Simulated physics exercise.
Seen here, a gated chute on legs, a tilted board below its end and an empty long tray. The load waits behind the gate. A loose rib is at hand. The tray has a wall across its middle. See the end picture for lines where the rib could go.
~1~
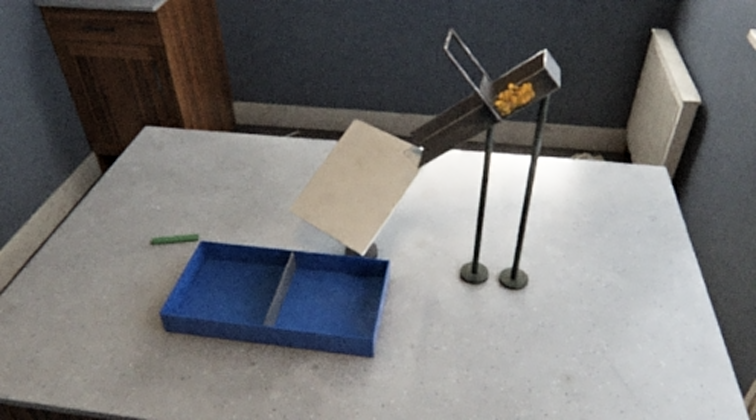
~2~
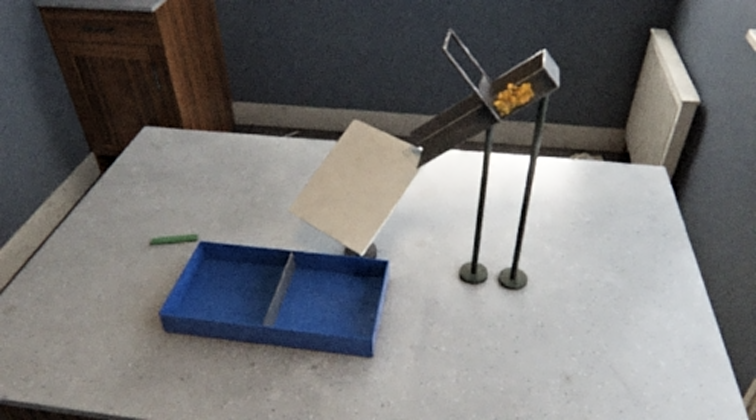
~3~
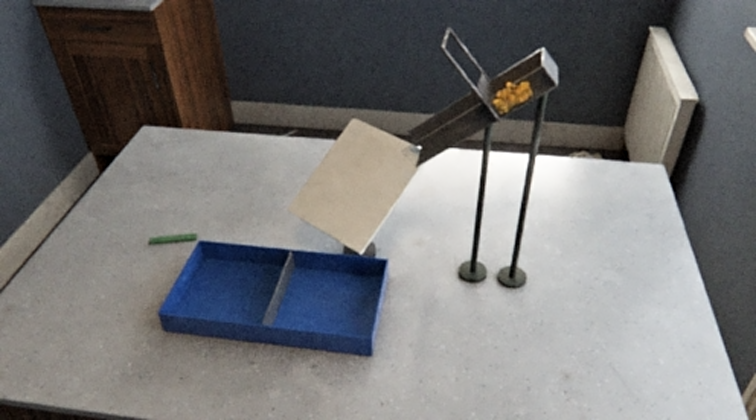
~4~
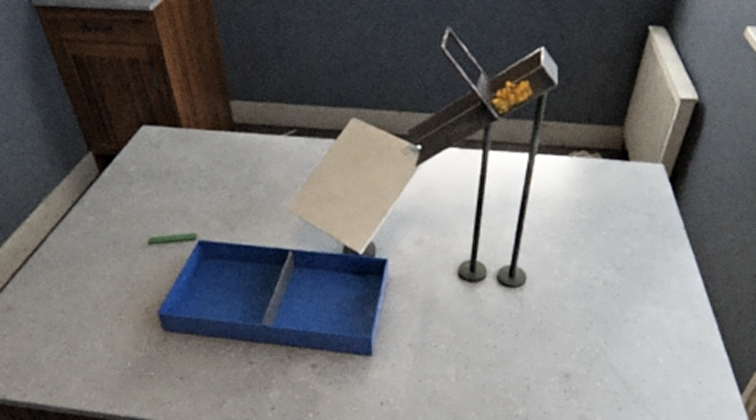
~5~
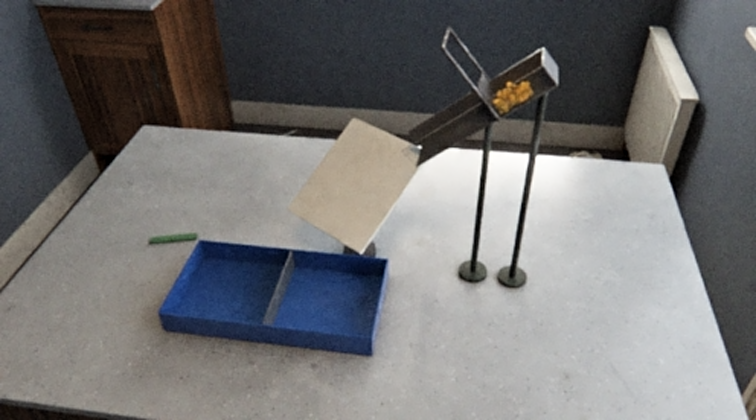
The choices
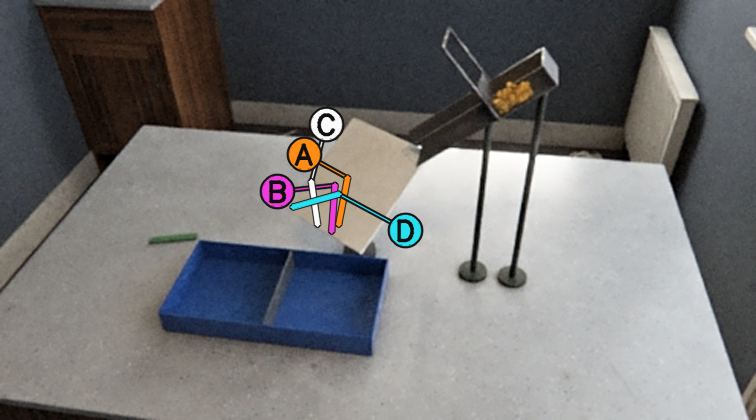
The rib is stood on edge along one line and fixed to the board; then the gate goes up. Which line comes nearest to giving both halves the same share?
D beats the others.
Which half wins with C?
The right half.
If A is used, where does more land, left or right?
More lands on the right.
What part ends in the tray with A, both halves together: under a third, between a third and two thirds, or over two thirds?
It is over two thirds.
On the marked copy, line A from (347, 177) to (338, 224); line B from (335, 185) to (331, 231); line C from (311, 181) to (317, 224); line D from (338, 194) to (292, 207).
With A, of what is caught, only a few in the left half, all but a few in the right.
With B, of what is caught, only a few in the left half, all but a few in the right.
With C, of what is caught, a small share in the left half, all but a few in the right.
With D, of what is caught, close to half in the left half, close to half in the right.
